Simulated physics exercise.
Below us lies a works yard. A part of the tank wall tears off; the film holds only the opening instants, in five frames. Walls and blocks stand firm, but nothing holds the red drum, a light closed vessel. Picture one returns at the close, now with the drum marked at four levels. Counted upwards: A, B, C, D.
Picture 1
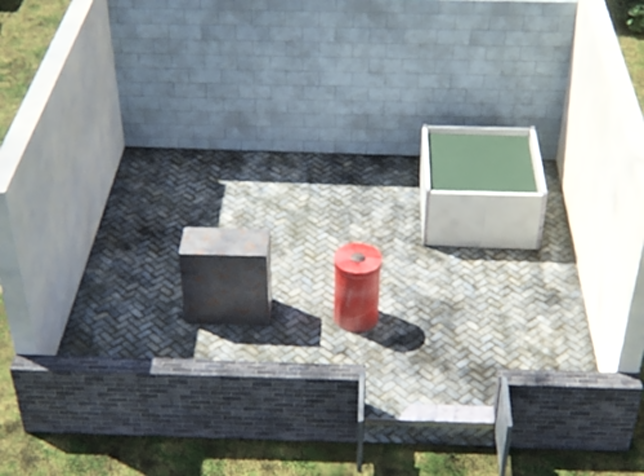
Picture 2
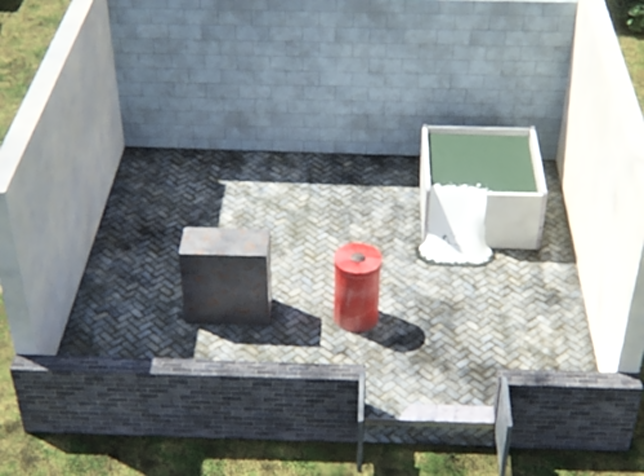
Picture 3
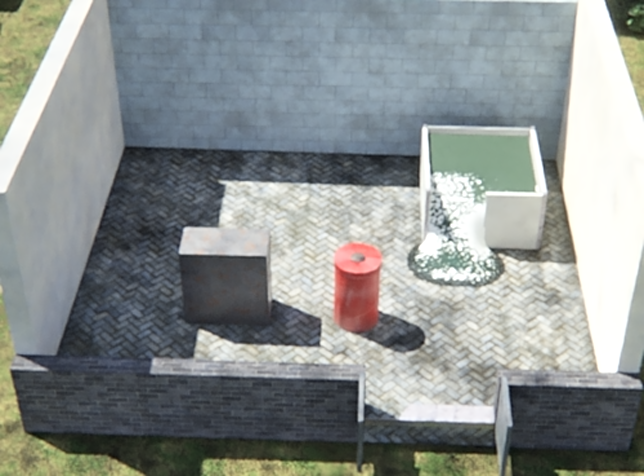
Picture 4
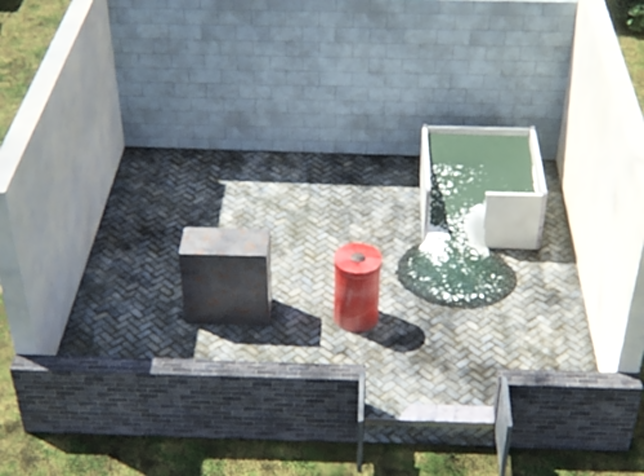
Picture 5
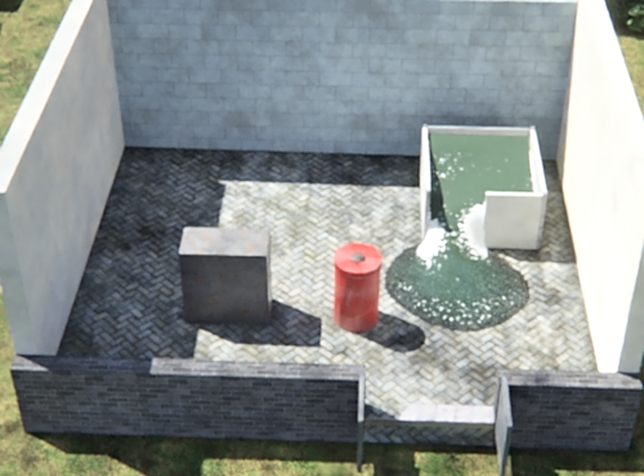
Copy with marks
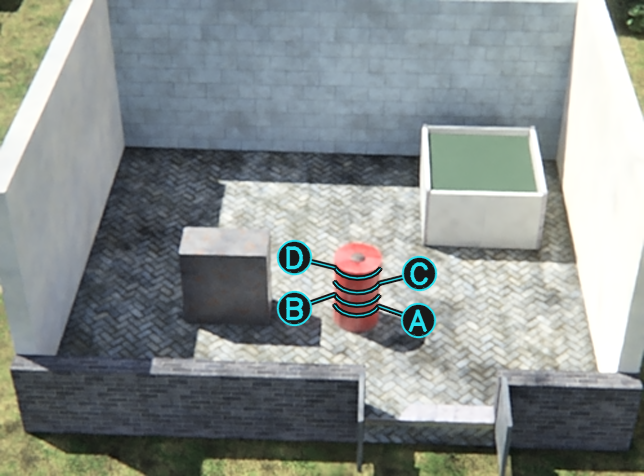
In a walled works yard, a full tank in the right back corner broke open at the front, and green, foamy water poured out and spread across the paving toward the red drum.
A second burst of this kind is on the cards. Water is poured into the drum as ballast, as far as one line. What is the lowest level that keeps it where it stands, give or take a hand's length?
Choose A.
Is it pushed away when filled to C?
No, not at all.
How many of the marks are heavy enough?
All of them.
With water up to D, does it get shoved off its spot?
No.
On the marked copy, A at (356, 315); B at (356, 305); C at (356, 292); D at (357, 278); from the bottom up A, B, C, D.
Choosing A, it does not move.
Choosing B, it does not move.
Choosing C, it does not move.
Choosing D, it does not move.
